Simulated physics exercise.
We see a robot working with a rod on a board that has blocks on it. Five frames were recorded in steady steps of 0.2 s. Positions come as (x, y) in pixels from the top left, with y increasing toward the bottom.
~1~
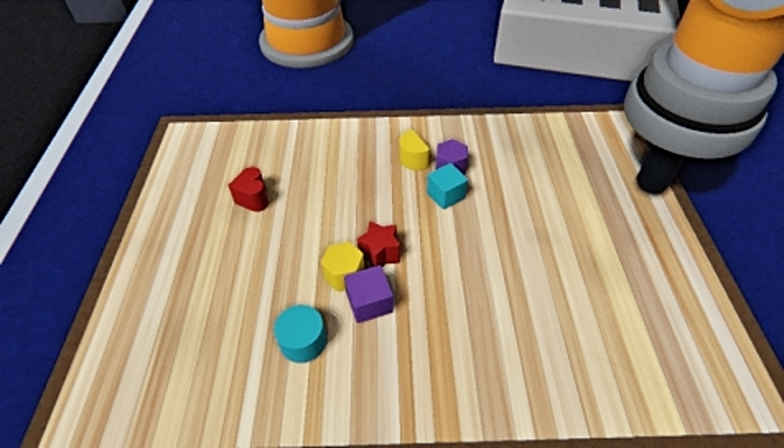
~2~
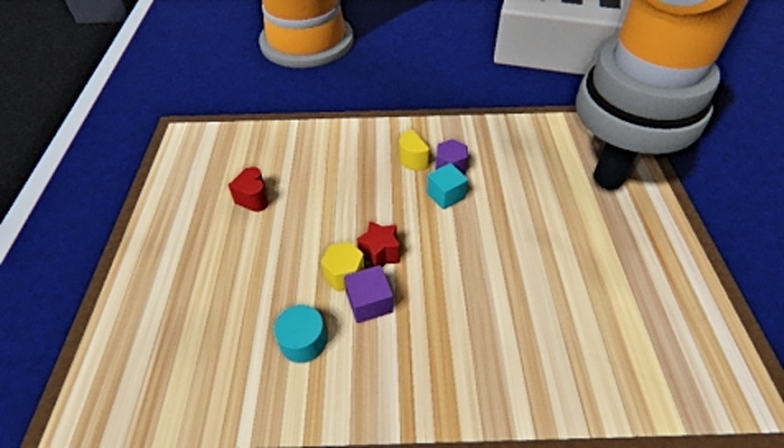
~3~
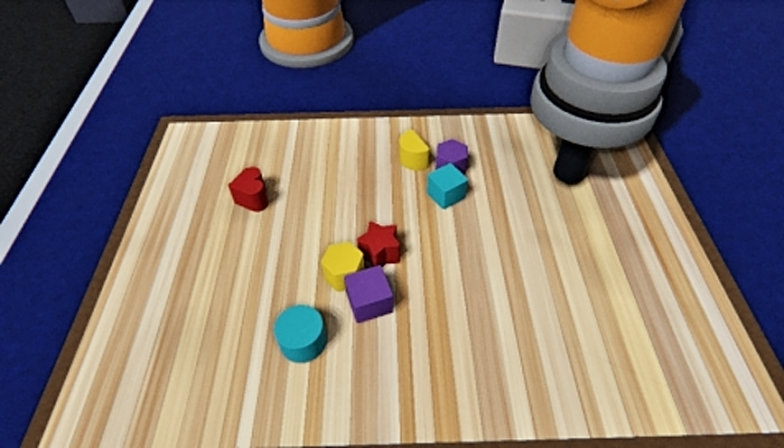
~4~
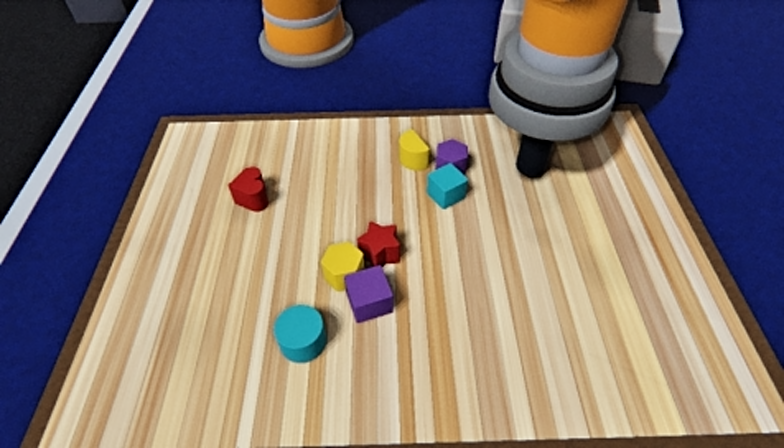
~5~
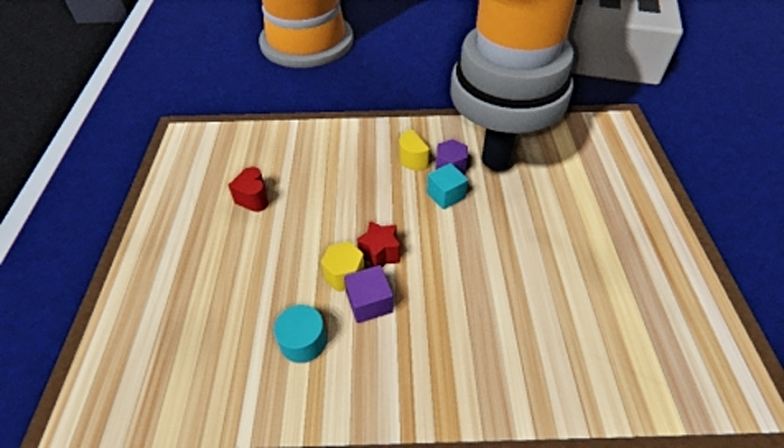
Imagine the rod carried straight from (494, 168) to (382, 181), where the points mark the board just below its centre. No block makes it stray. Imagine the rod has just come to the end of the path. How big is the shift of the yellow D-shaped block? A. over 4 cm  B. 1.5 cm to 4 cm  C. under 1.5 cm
B
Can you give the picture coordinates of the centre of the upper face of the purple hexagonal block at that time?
The point I'd pick in the picture is (352, 154).
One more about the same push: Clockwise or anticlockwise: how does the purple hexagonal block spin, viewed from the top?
Looking down, my answer is that the purple hexagonal block rotates clockwise.
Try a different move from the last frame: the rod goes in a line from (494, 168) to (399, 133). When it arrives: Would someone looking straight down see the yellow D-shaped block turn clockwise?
Yes.
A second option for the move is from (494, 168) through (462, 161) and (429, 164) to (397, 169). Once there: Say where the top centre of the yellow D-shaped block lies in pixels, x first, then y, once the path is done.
At roughly (378, 140).
What follows on the original path. One third of the way, rod at (458, 165); yellow D-shaped block at (404, 141), turned 35° clockwise; purple hexagonal block at (428, 153).
Two thirds of the way, rod at (419, 169); yellow D-shaped block at (388, 138), turned 105° clockwise; turquoise four-sided block at (437, 180), turned 55° anticlockwise; purple hexagonal block at (389, 155), turned 15° clockwise.
At the end, rod at (382, 172); yellow D-shaped block at (387, 137), turned 115° clockwise; turquoise four-sided block at (437, 180), turned 55° anticlockwise; purple hexagonal block at (352, 154), turned 30° clockwise.
